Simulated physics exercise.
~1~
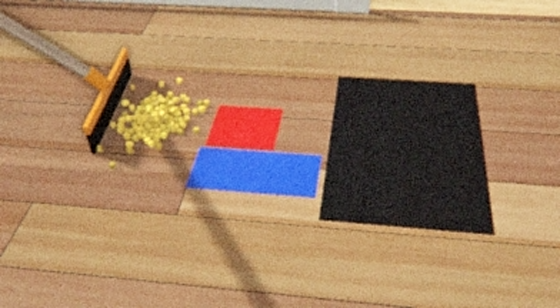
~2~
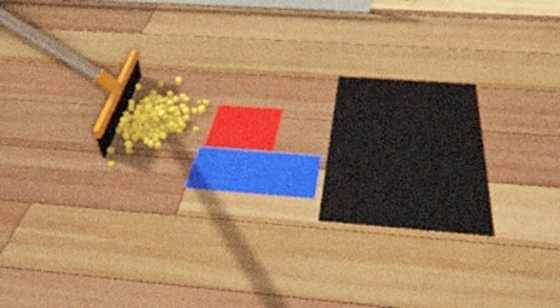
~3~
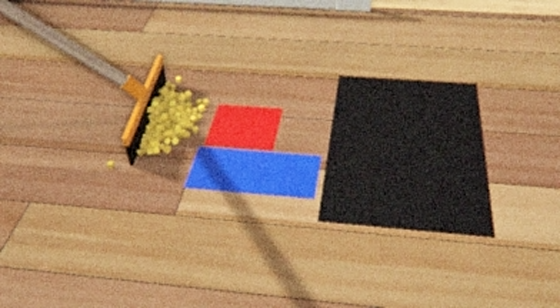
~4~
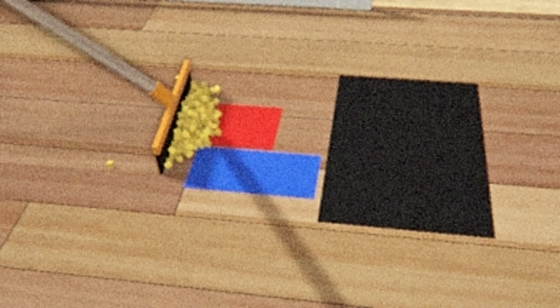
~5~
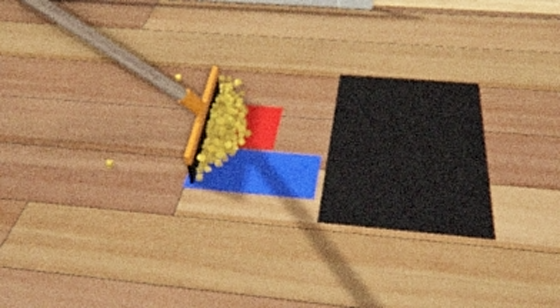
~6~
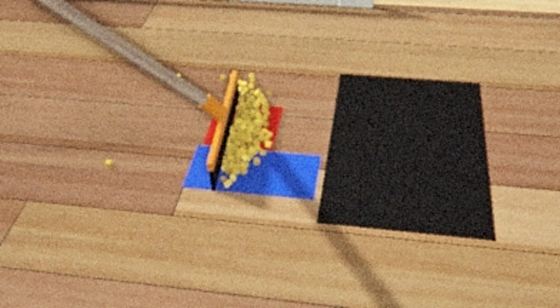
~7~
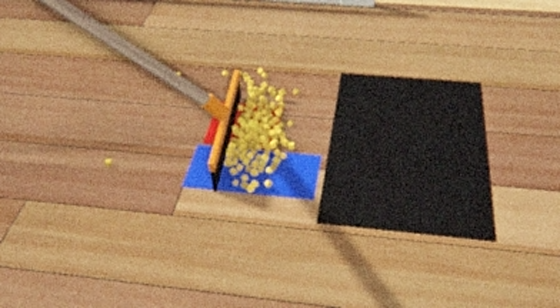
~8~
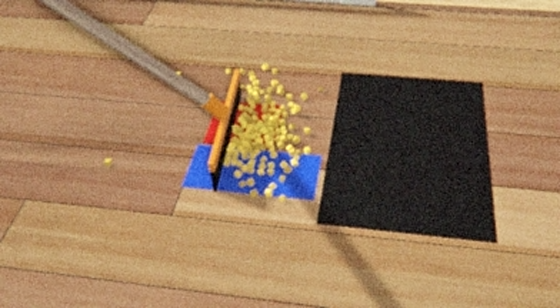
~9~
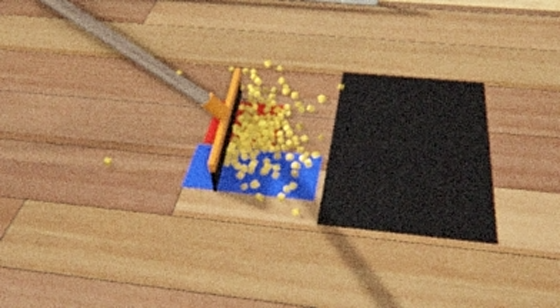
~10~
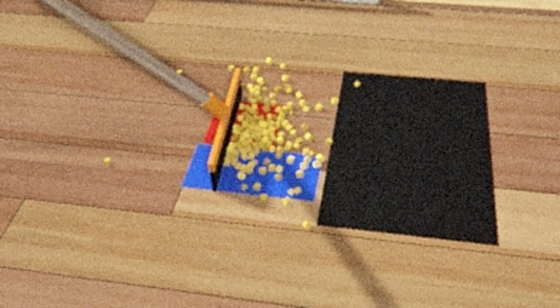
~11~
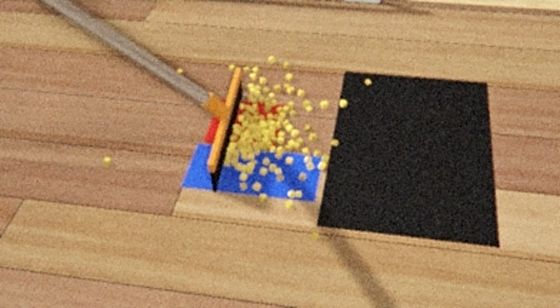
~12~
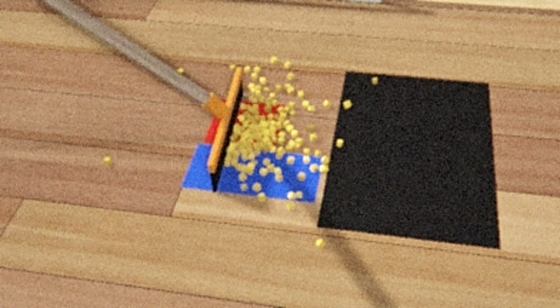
On a wooden floor, an orange squeegee pushes a heap of small yellow pieces rightwards onto red and blue mats, then stops. The pieces spread ahead of it and settle scattered over both mats and the bare wood, a few reaching the black mat's near edge.
